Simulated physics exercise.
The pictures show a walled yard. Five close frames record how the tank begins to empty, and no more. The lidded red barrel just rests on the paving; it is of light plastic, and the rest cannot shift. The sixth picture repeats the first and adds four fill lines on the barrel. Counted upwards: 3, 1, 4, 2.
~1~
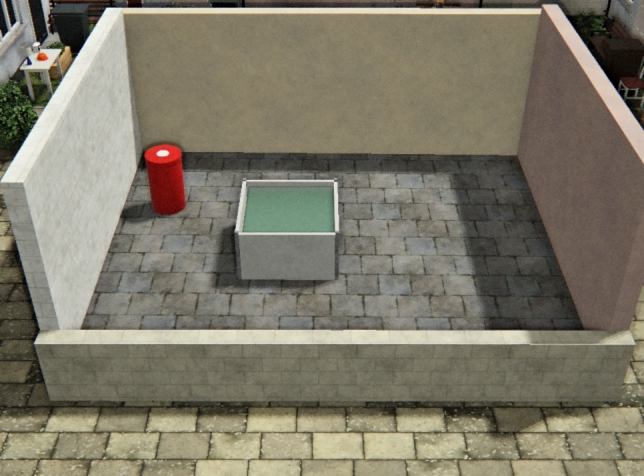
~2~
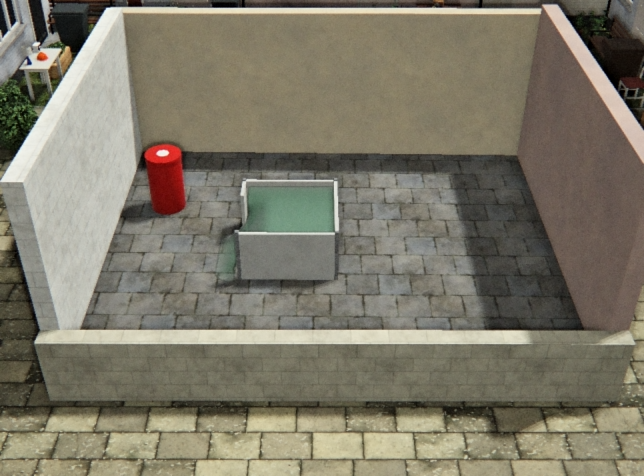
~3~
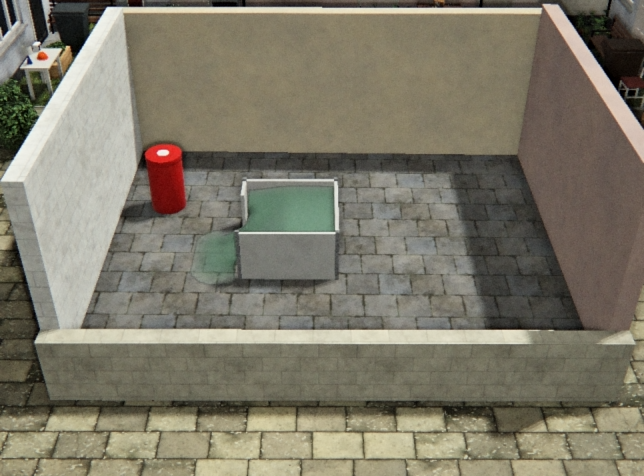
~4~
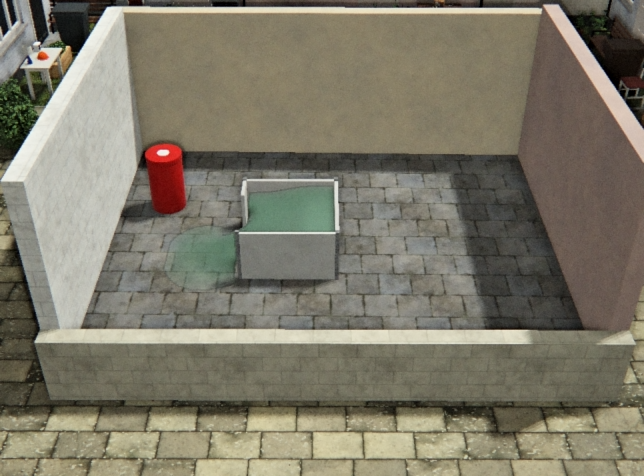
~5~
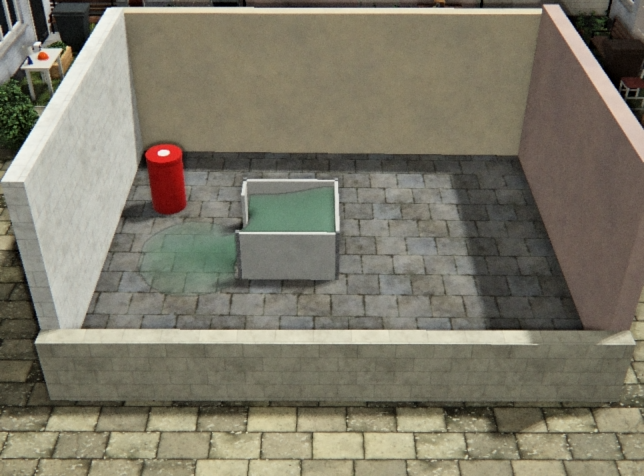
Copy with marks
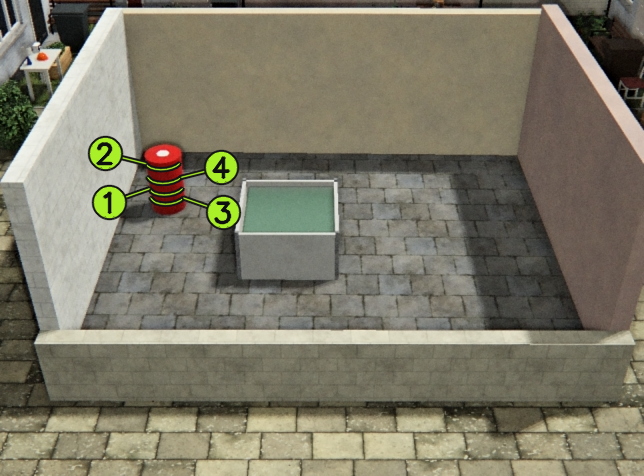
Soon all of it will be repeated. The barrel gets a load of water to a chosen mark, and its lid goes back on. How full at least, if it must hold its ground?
Line 3.
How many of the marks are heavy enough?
All of the four.
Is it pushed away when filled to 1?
No, not at all.
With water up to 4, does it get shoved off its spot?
No.
In lime, 1 at (164, 195); 2 at (160, 169); 3 at (165, 204); 4 at (162, 183); from the bottom up 3, 1, 4, 2.
With 1, it does not move.
With 2, it does not move.
With 3, it does not move.
With 4, it does not move.
